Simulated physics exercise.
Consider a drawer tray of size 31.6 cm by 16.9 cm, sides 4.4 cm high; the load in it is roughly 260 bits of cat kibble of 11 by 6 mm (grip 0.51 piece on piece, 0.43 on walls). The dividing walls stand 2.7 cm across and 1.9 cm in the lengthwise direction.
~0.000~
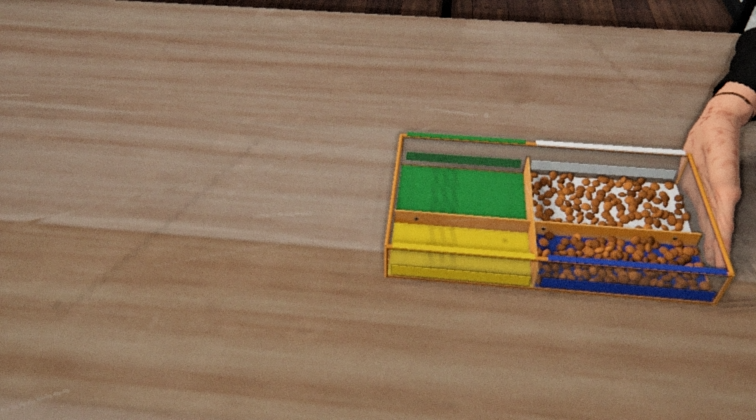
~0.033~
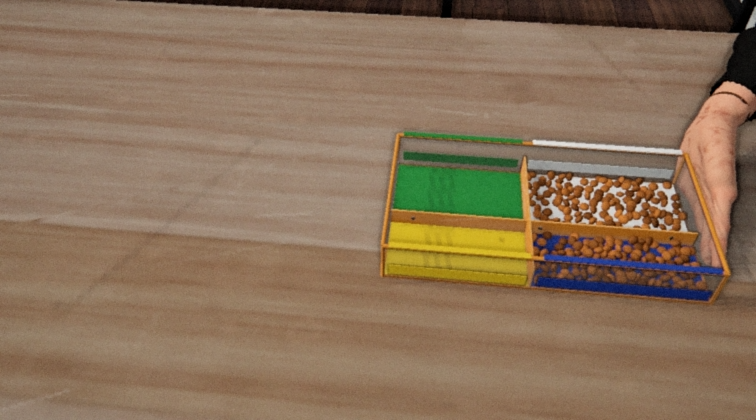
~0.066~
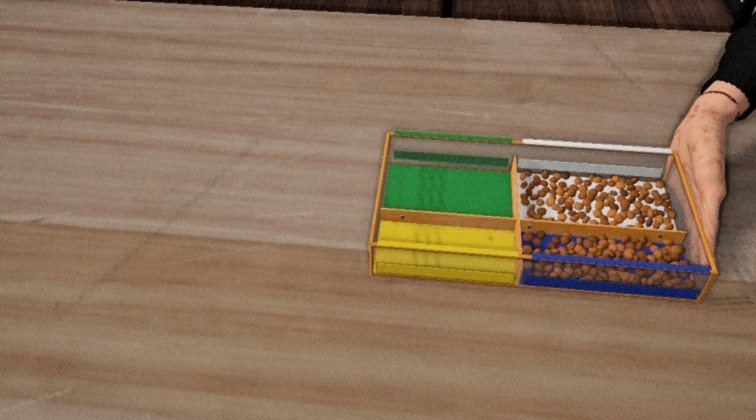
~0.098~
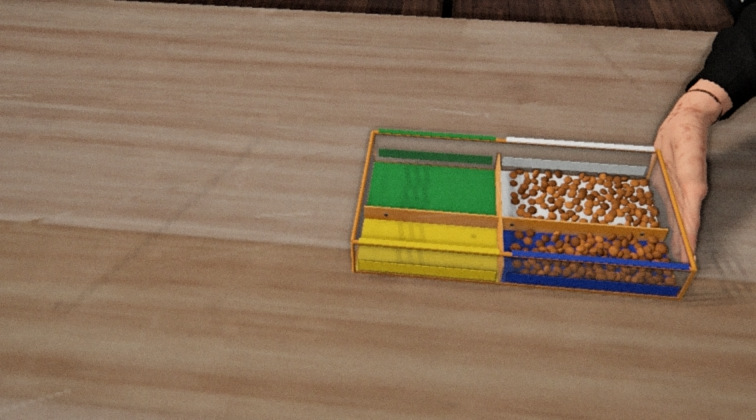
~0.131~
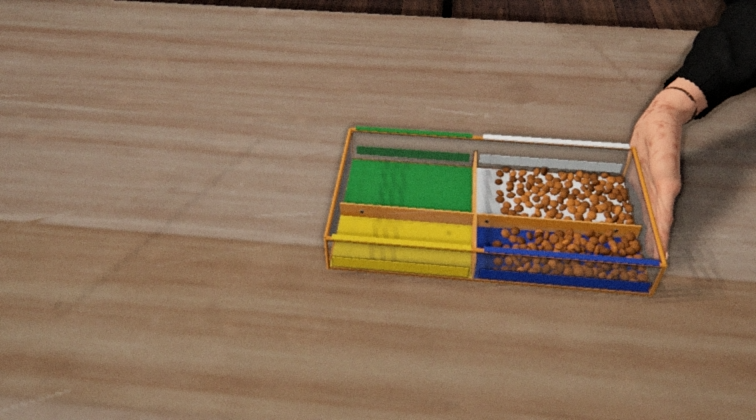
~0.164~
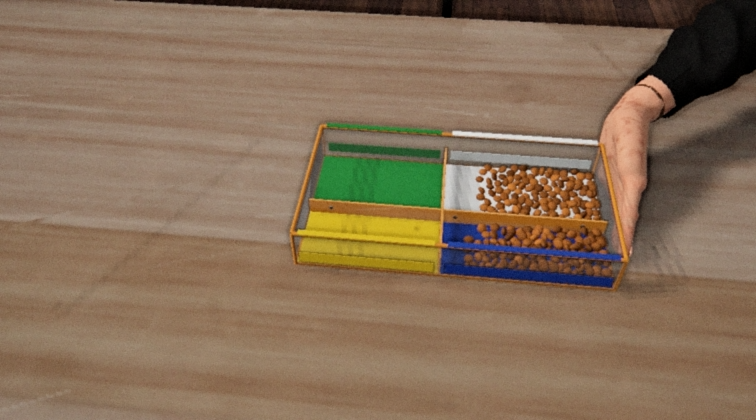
A hand slid a clear-sided tray of brown kibble leftward across a wooden table, and the pieces in its white and blue sections bunched toward the right while the green and yellow sections stayed empty.
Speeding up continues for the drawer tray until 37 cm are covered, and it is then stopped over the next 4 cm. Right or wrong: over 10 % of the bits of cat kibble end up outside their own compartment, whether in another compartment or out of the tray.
Right.
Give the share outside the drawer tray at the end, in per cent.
I'd put it at roughly 5 percent.
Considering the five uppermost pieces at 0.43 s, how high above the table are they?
Height: Some 11 centimetres.
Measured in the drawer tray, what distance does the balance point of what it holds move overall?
I'd put it at about 7.5 centimetres.
After 0.27 s, tilt 0 degrees; white 50 %, blue 50 %; 0 % away from where they began.
After 0.35 s, tilt 0 degrees; white 50 %, blue 50 %; 0 % away from where they began.
After 0.43 s, tilt 0 degrees; yellow 5 %, white 50 %, blue 45 %; 5 % away from where they began.
After 0.51 s, tilt 0 degrees; yellow 5 %, white 40 %, blue 40 %, green 10 %, in the air 5 %; 20 % away from where they began.
In the end, at 1.5 s, yellow 5 %, white 40 %, blue 40 %, green 10 %, outside 5 %; 20 % away from where they began.
